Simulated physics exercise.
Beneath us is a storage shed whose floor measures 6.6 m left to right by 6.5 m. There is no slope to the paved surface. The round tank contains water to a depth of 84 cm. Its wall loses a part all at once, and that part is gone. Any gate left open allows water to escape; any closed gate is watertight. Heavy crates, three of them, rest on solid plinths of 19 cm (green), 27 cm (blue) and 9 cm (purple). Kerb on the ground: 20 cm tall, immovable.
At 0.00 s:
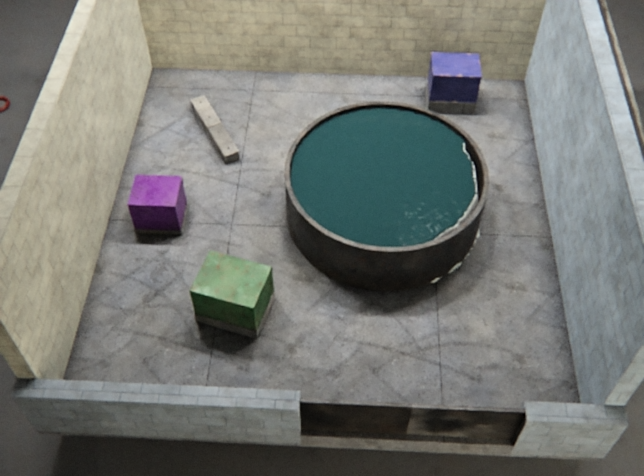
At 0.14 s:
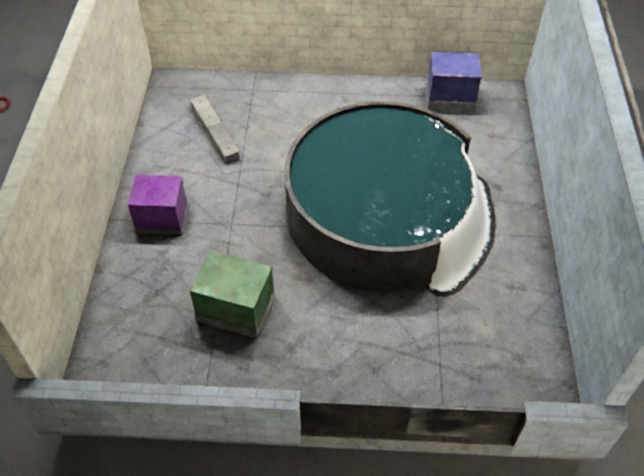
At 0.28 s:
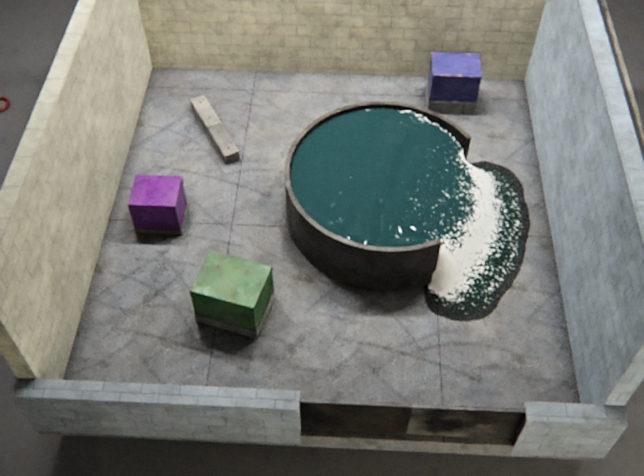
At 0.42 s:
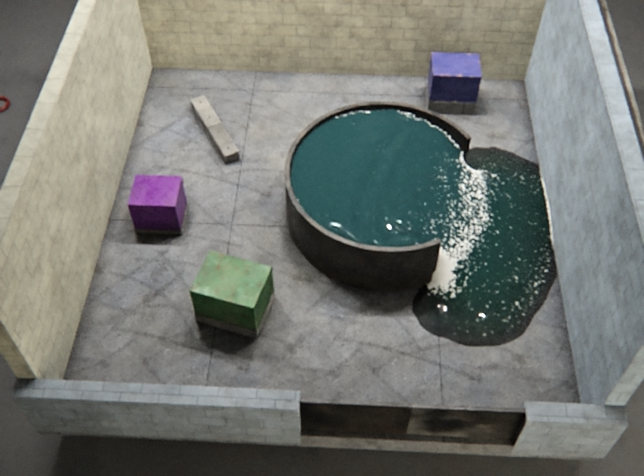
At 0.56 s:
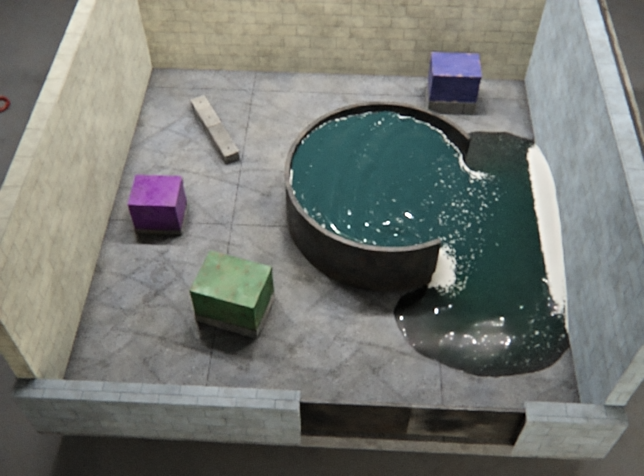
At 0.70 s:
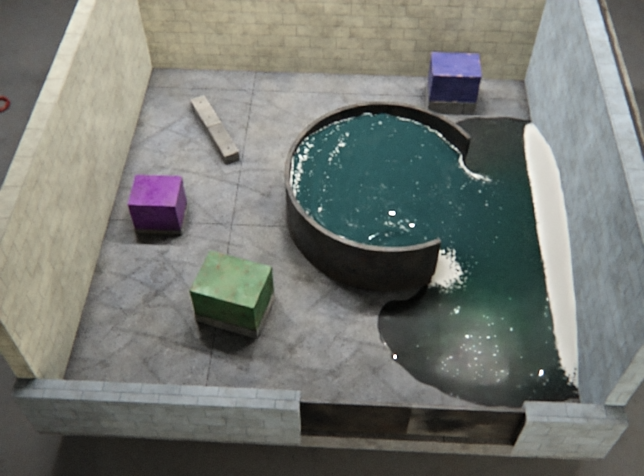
In a walled yard with a paved floor, a round tank brimming with dark green water stands among three coloured blocks and a loose slab. The tank's right side opens, and water pours out in white froth, spreads to the right-hand wall, then spreads along it toward the front.
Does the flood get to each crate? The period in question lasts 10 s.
Green crate gets wet, blue crate gets wet, purple crate gets wet.
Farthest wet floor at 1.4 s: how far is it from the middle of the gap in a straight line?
3.6 m.
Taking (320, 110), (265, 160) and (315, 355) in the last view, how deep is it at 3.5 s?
First 7 cm, then 1 cm, then 9 cm.
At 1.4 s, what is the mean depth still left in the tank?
Some 50 cm on average.
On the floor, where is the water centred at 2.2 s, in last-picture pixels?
Roughly (450, 241) in the last picture.
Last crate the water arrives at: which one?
It is the purple one.
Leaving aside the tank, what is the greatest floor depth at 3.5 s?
Some 38 cm deep.
After 1.4 s water covers 25 % of the floor and is deepest (64 cm) near (532, 234); green plinth not reached, blue plinth reached, purple plinth not reached.
After 2.2 s water covers 40 % of the floor and is deepest (63 cm) near (575, 416); green plinth not reached, blue plinth reached, purple plinth not reached.
After 3.5 s water covers 80 % of the floor and is deepest (38 cm) near (74, 343); green plinth reached, blue plinth reached, purple plinth reached.
After 6.0 s water covers 100 % of the floor and is deepest (26 cm) near (134, 134); green plinth reached, blue plinth reached, purple plinth reached.
After 10.0 s water covers 100 % of the floor and is deepest (24 cm) near (90, 287); highest at the green plinth 32 cm, highest at the blue plinth 40 cm, highest at the purple plinth 24 cm.
